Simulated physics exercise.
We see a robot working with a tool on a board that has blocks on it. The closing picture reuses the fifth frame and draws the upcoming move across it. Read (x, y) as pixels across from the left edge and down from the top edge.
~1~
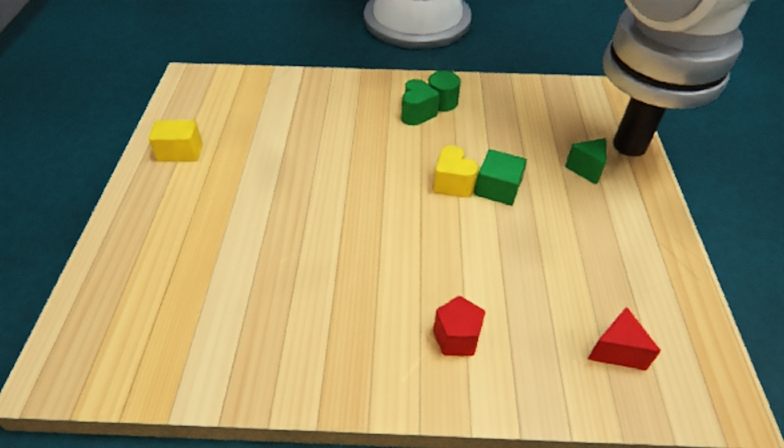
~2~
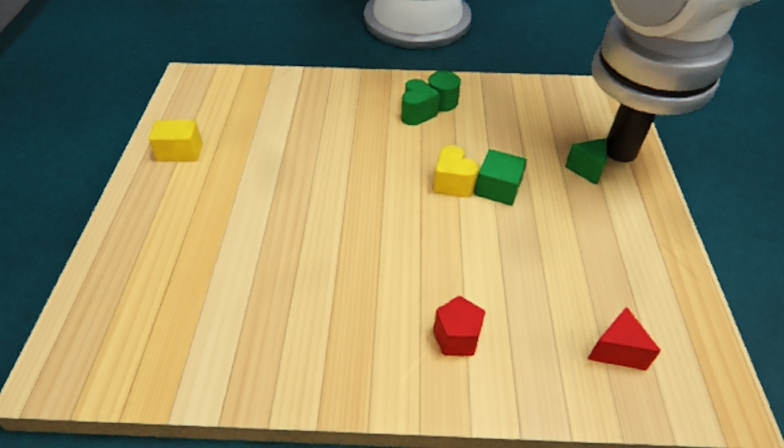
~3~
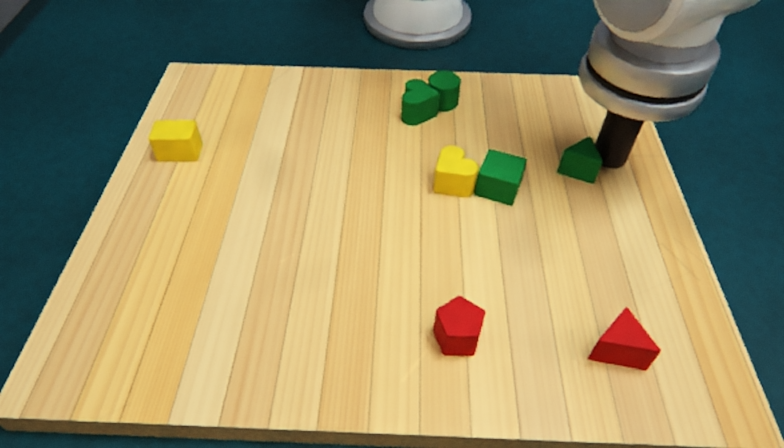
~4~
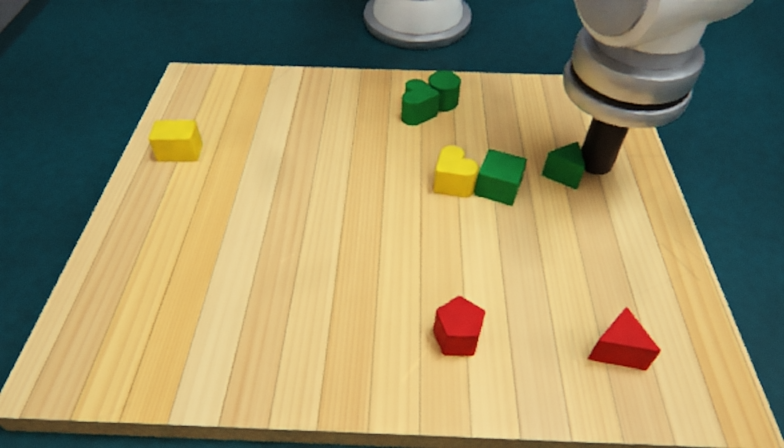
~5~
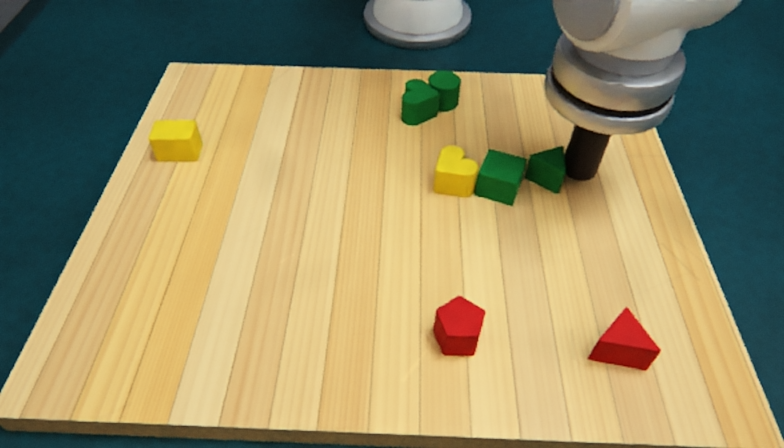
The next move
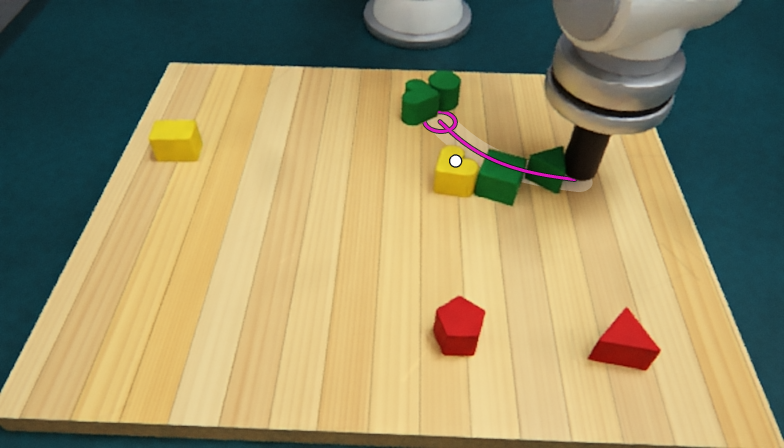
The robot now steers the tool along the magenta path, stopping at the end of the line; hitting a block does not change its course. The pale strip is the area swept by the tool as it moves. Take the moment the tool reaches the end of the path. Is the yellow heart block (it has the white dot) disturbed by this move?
It holds its position.
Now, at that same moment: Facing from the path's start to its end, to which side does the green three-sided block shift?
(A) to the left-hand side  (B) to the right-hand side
Letter A.
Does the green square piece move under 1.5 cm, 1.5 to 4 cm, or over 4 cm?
I reckon it covers less than 1.5 cm.
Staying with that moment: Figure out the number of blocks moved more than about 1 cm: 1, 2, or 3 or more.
The number will come to 1.
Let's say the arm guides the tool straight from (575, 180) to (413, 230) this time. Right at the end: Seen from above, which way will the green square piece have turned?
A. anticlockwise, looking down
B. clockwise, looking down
The correct letter is B.
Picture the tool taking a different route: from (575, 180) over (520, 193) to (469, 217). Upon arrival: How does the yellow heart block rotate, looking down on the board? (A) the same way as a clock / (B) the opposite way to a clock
Letter A.
Drawn move, from (575, 180) over (520, 170) and (473, 149) to (440, 121); the dot is on the yellow heart block.
The first path, step by step. One third of the way, tool (521, 159); green three-sided block (493, 141).
Two thirds of the way, tool (474, 138); green three-sided block (449, 130), turned 20° anticlockwise.
At the end, tool (441, 111); green heart block (414, 88), turned 15° anticlockwise; yellow heart block still; green square piece still; green three-sided block (441, 128), turned 40° anticlockwise.
